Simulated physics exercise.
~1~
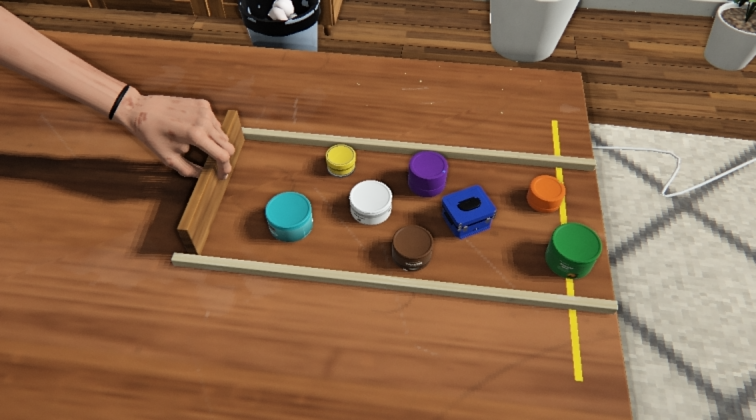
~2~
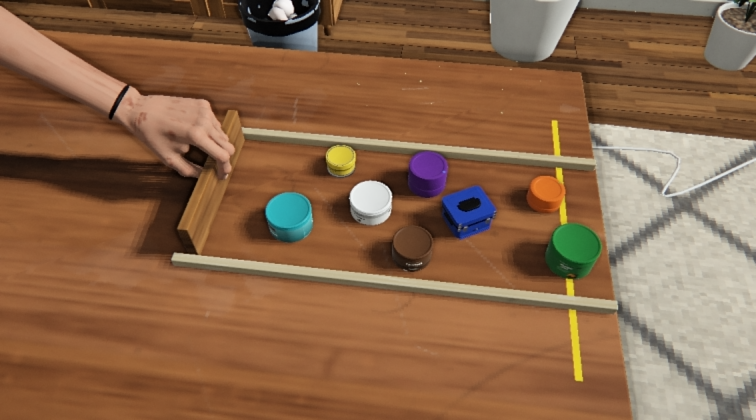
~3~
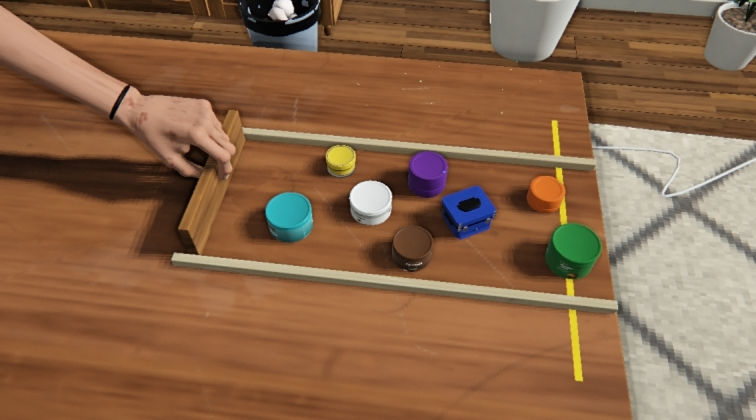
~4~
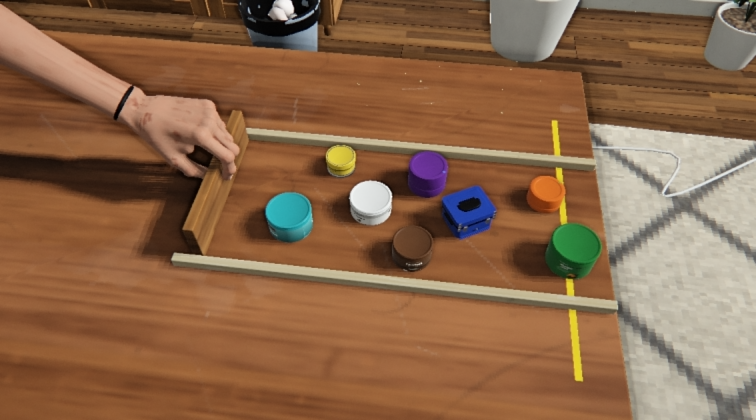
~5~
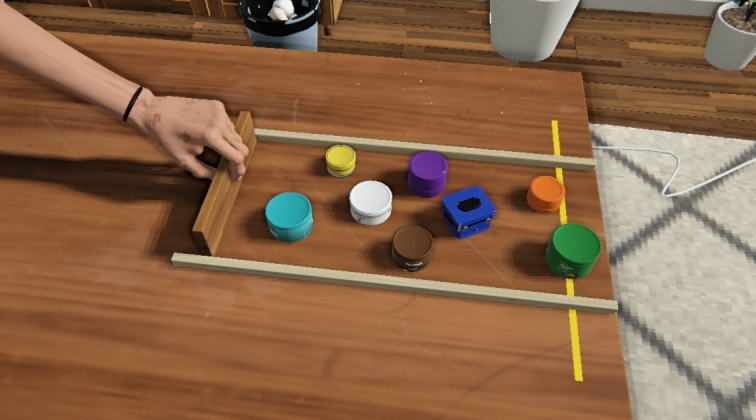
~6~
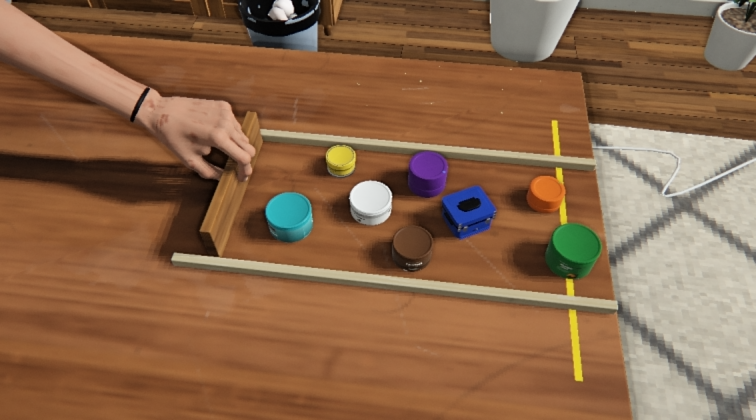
A hand sliding a wooden board slightly right between two rails, with eight small colourful tubs and other items staying still.
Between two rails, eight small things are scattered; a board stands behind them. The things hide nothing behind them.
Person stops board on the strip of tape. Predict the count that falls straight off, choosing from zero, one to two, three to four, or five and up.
Predicted count: Three to four.
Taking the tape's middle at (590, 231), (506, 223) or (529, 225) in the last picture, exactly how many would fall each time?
Per try: 7; 0; 1.
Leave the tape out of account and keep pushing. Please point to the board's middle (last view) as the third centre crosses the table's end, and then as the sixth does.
At roughly (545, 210), then roughly (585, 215).
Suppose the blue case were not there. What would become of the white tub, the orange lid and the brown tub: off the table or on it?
As for the white tub, it holds; the orange lid drops; and the brown tub holds.
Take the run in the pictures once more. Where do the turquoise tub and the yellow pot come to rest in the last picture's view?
(592, 242) and (576, 174).
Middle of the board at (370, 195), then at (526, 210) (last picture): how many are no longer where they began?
Tally at point one: 4; at point two: 8.
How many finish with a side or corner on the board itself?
It ends up touching 4.
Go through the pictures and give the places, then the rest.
Green tub (573, 251); orange lid (546, 194); blue case (467, 213); board (215, 179); tape (565, 229), in the first frame.
Orange lid (546, 195); turquoise tub (290, 218), in the second frame.
Blue case (467, 213); white tub (371, 203), in the third frame.
Green tub (572, 252); board (219, 180), in the fourth frame.
Orange lid (546, 195); purple lid (427, 175), in the fifth frame.
Green tub (572, 252); orange lid (546, 195); blue case (467, 213); board (235, 181); tape (565, 229), in the sixth frame.
Soon after, none off yet; green tub at rest near (572, 252); orange lid at rest near (546, 195); blue case at rest near (467, 213).
By the end, the number that fall off is three or four; fallen, purple lid, blue case, orange lid and green tub.
